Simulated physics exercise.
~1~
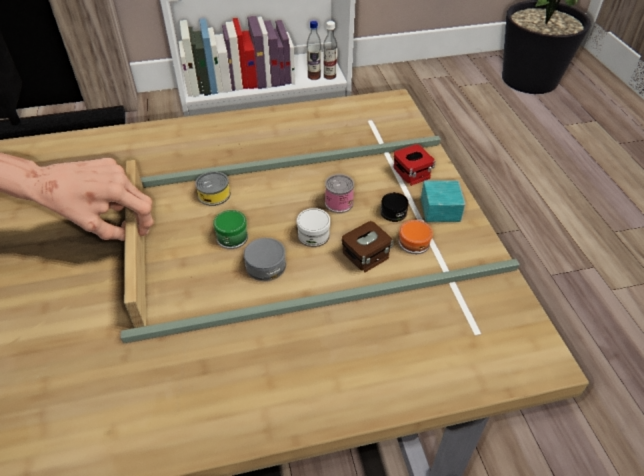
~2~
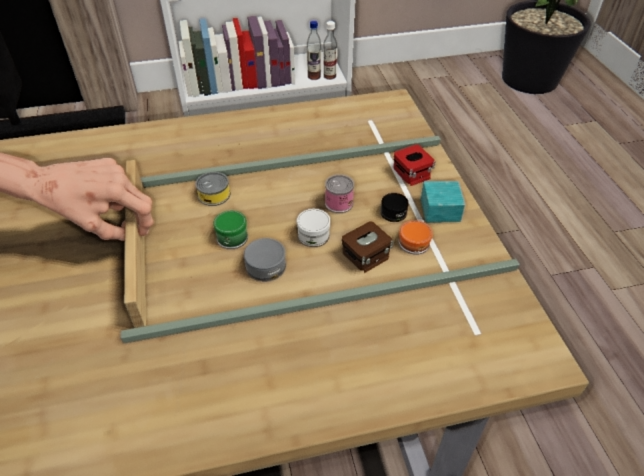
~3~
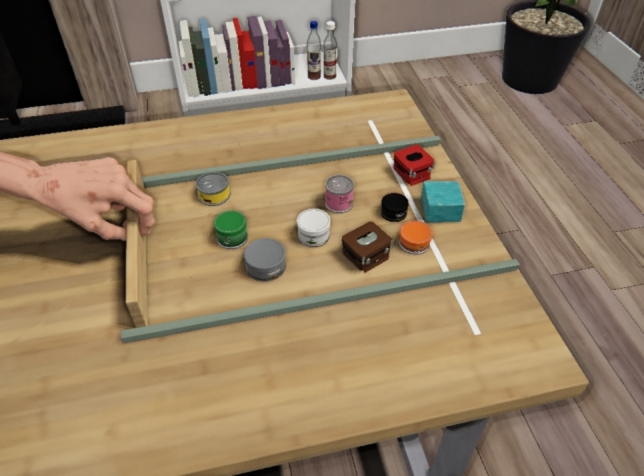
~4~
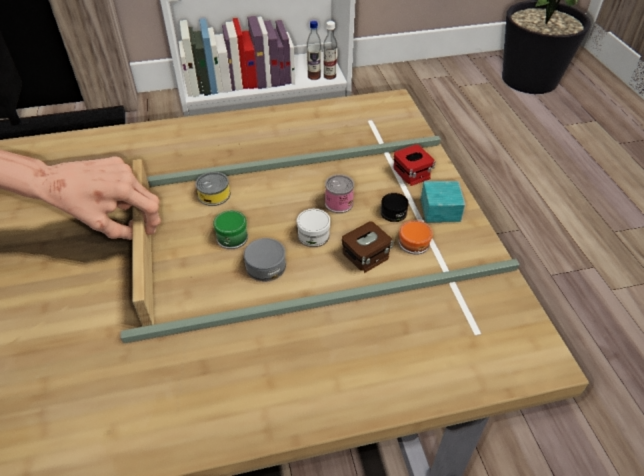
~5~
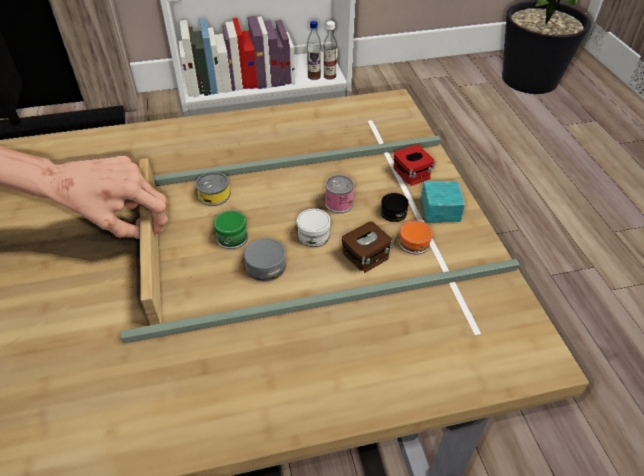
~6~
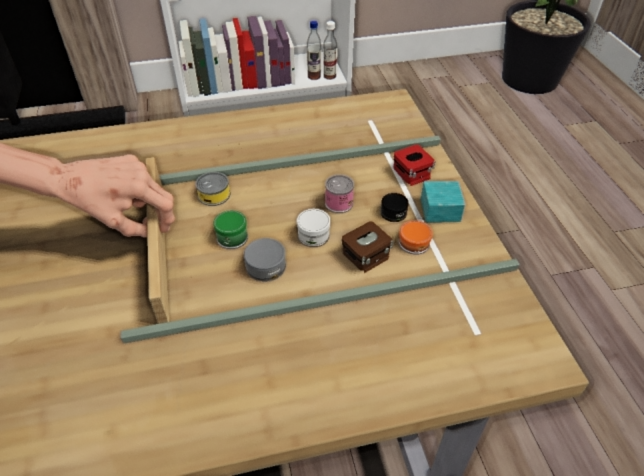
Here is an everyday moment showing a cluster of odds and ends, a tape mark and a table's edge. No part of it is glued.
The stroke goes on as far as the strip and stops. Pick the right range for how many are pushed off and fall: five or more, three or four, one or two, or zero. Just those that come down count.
The right range is one or two.
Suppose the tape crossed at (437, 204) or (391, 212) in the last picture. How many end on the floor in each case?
So it's 4 the first time and 0 the second time.
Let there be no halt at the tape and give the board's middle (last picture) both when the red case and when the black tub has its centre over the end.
Its middle is around (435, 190) and around (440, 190).
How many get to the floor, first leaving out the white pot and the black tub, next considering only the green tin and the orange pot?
First 1, then 0.
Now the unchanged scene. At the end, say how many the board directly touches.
The figure is 4.
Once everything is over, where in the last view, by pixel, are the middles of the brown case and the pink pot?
Listed in order, first is (490, 242) and the other is (417, 176).
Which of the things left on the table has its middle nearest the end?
The one you want is the turquoise block.
Soon after, none off yet; turquoise block at rest near (442, 202); red case at rest near (413, 165); orange pot at rest near (415, 237).
At rest, the number that fall off is one or two; fallen, orange pot.
